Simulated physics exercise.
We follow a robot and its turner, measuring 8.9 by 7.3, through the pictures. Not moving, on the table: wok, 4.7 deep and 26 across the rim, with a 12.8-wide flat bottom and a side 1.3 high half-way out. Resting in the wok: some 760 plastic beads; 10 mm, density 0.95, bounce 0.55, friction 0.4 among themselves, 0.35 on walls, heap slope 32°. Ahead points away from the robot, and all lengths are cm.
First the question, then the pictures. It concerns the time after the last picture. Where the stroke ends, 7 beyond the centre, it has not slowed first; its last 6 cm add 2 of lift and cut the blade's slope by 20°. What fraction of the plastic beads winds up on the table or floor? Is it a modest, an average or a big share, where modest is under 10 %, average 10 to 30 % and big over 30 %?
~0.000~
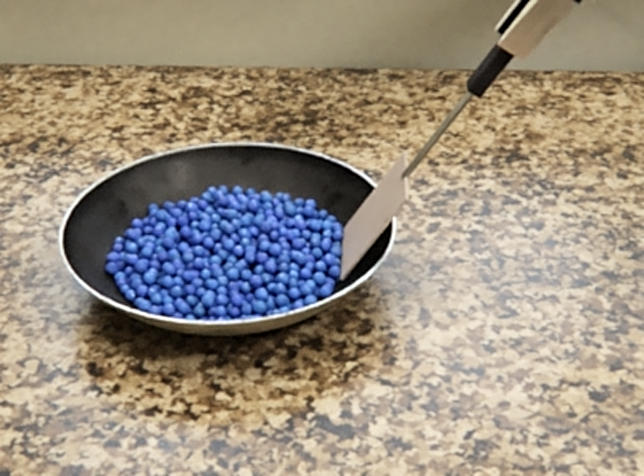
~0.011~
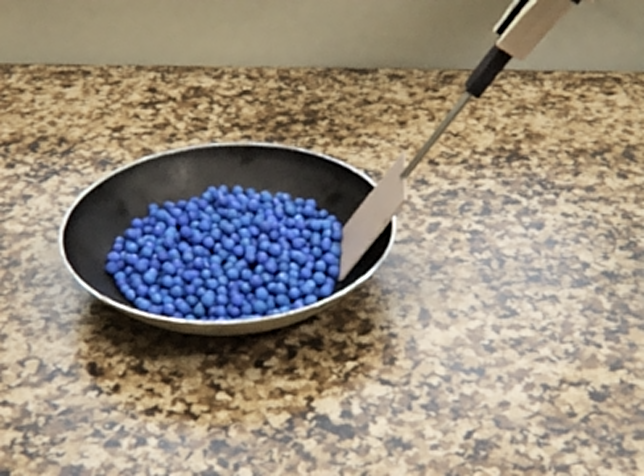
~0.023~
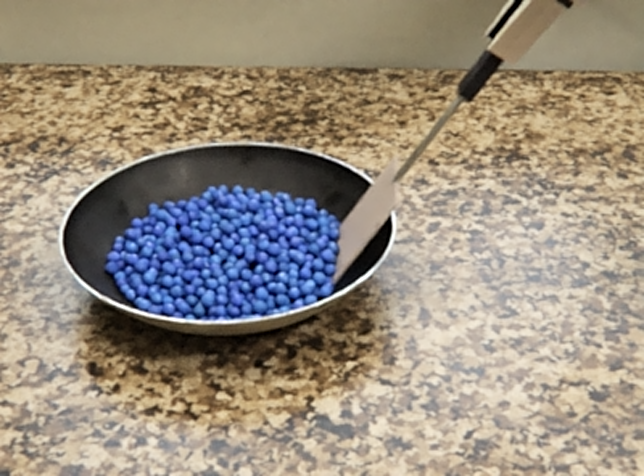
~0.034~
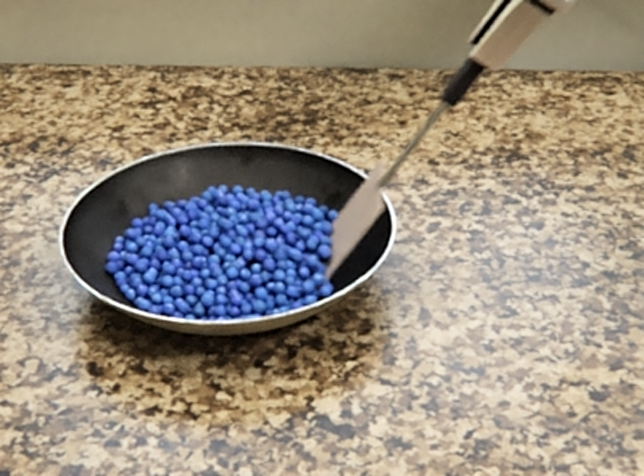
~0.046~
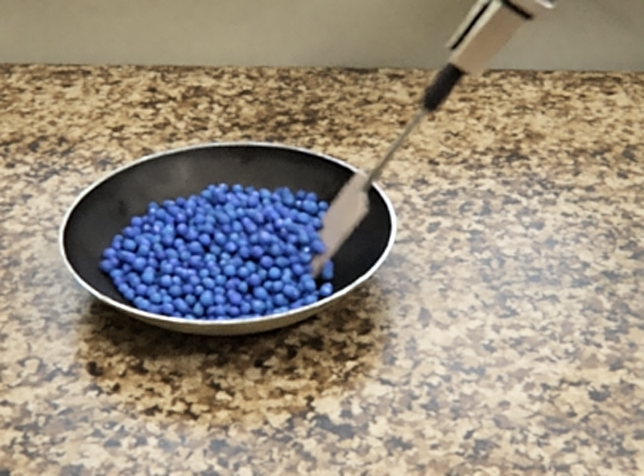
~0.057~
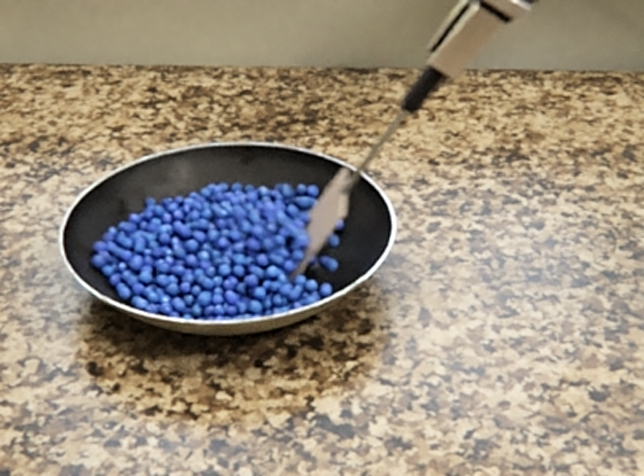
Average.
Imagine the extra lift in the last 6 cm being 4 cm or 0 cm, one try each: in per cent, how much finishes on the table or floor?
20 and 10 %.
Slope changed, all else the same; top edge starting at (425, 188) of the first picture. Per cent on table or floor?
Some 15 per cent.
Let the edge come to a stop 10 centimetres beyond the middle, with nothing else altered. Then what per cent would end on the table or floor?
Result: Approx. 40 %.
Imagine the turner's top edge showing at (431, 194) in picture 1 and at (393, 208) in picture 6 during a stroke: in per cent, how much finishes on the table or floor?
It works out to about 5 %, more or less.
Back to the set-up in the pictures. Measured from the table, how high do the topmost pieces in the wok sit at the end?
About 6.0 centimetres.
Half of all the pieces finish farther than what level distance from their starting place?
I'd estimate close to 4 centimetres.
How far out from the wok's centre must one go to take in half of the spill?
Close to 24 cm from the centre.
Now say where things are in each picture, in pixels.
In the first frame, turner top edge at (406, 174), sloping 57°; upper third of the load around (234, 247), from x 110 to 340, top at y 190; 763 in the wok.
In the second frame, turner top edge at (405, 175), sloping 57°; upper third of the load around (234, 247), from x 110 to 335, top at y 190.
In the third frame, turner top edge at (398, 178), sloping 57°; upper third of the load around (234, 247), from x 110 to 335, top at y 190.
In the fourth frame, turner top edge at (382, 184), sloping 57°; upper third of the load around (235, 244), from x 110 to 335, top at y 190.
In the fifth frame, turner top edge at (364, 188), sloping 57°; upper third of the load around (235, 239), from x 105 to 340, top at y 190.
In the sixth frame, turner top edge at (345, 190), sloping 57°; upper third of the load around (234, 235), from x 100 to 340, top at y 190; 763 in the wok.
After 0.08 s, sloping 57°, highest piece 8 above the table; 763 in the wok.
After 0.11 s, sloping 51°, highest piece 10 above the table; 761 in the wok, 2 on the blade or in flight.
After 0.33 s, sloping 37°, highest piece 6 above the table; 631 in the wok, 115 on the table or floor, 17 on the blade or in flight.
After 1.38 s, sloping 37°, highest piece 6 above the table; 630 in the wok, 133 on the table or floor.
At rest, 630 in the wok, 133 on the table or floor. That is 17 % on the table or floor.
